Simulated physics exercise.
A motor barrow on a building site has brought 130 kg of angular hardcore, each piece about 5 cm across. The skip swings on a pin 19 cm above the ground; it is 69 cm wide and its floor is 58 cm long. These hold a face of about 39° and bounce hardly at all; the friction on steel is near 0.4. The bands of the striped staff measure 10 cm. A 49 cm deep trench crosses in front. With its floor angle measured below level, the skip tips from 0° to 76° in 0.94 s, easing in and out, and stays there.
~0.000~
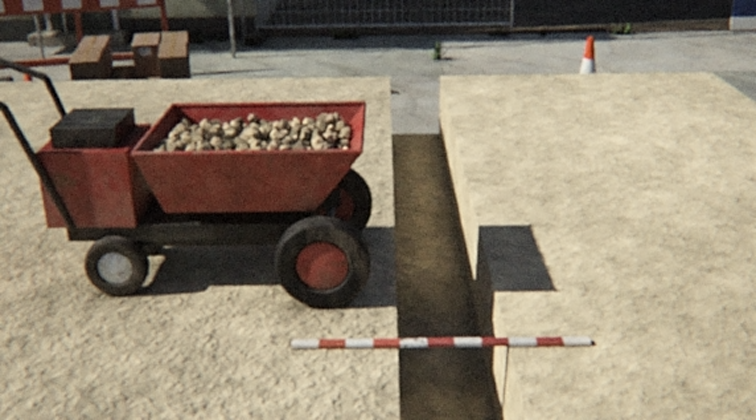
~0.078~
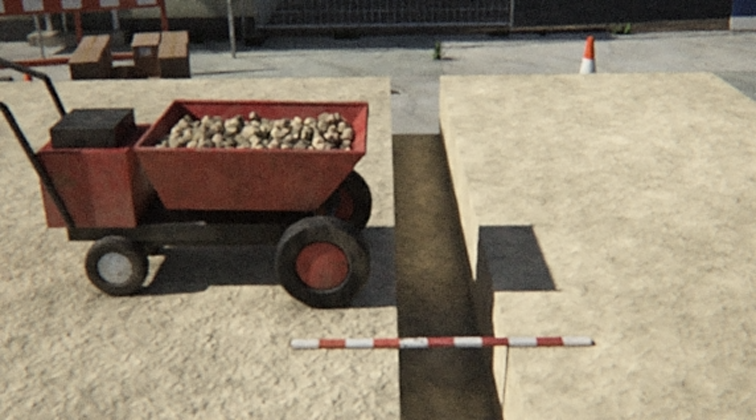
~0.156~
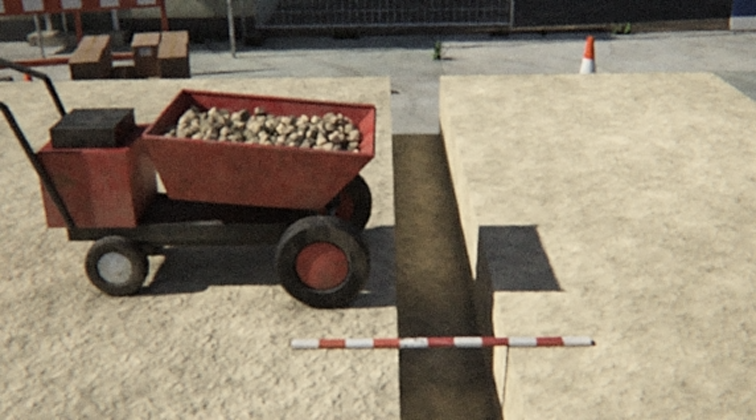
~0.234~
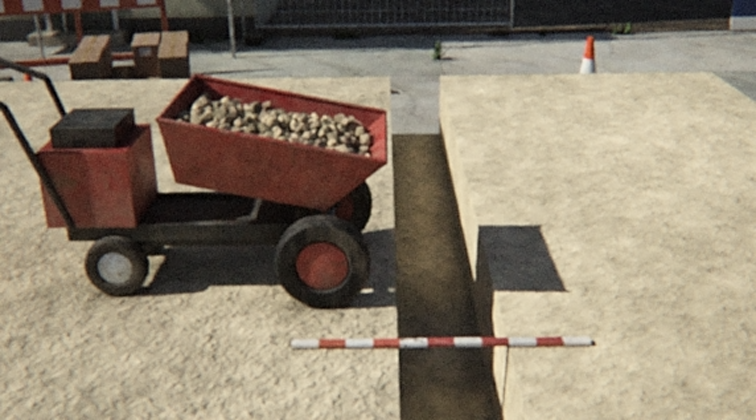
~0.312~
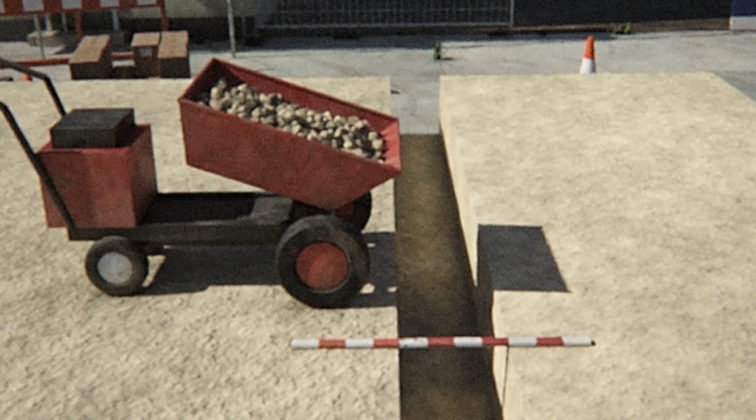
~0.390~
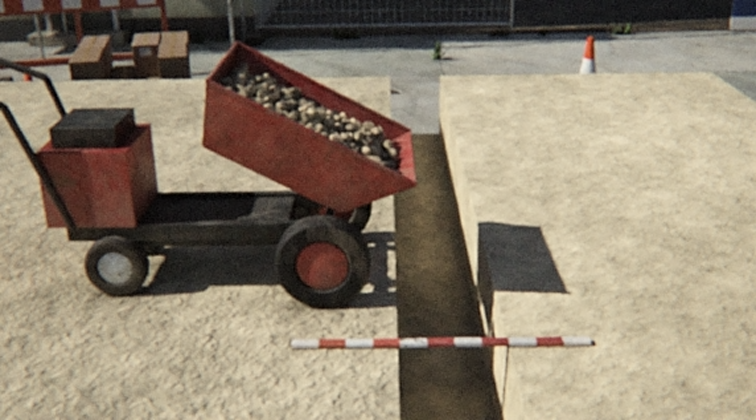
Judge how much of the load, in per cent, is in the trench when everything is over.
I judge it at about 70 per cent.
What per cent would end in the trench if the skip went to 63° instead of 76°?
Then about 40 per cent.
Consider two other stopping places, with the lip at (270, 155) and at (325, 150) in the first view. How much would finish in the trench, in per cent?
85 and 95 %.
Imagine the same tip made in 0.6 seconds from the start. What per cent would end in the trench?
My guess is near 50 percent.
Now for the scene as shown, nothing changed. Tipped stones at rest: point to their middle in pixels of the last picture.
Roughly (471, 346), I'd say.
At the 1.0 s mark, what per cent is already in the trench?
25 per cent or so by then.
After 0.7 s the floor is at 64°; 100 % in the skip; the foremost stones are at (444, 213).
After 1.0 s the floor is at 76°; 63 % in the skip, 23 % in the trench, 15 % past the trench; the foremost stones are at (543, 270).
After 1.4 s the floor is at 76°; 22 % in the skip, 46 % in the trench, 32 % past the trench; the foremost stones are at (667, 266).
After 3.3 s the floor is at 76°; 0 % in the skip, 70 % in the trench, 30 % past the trench; the foremost stones are at (712, 265).
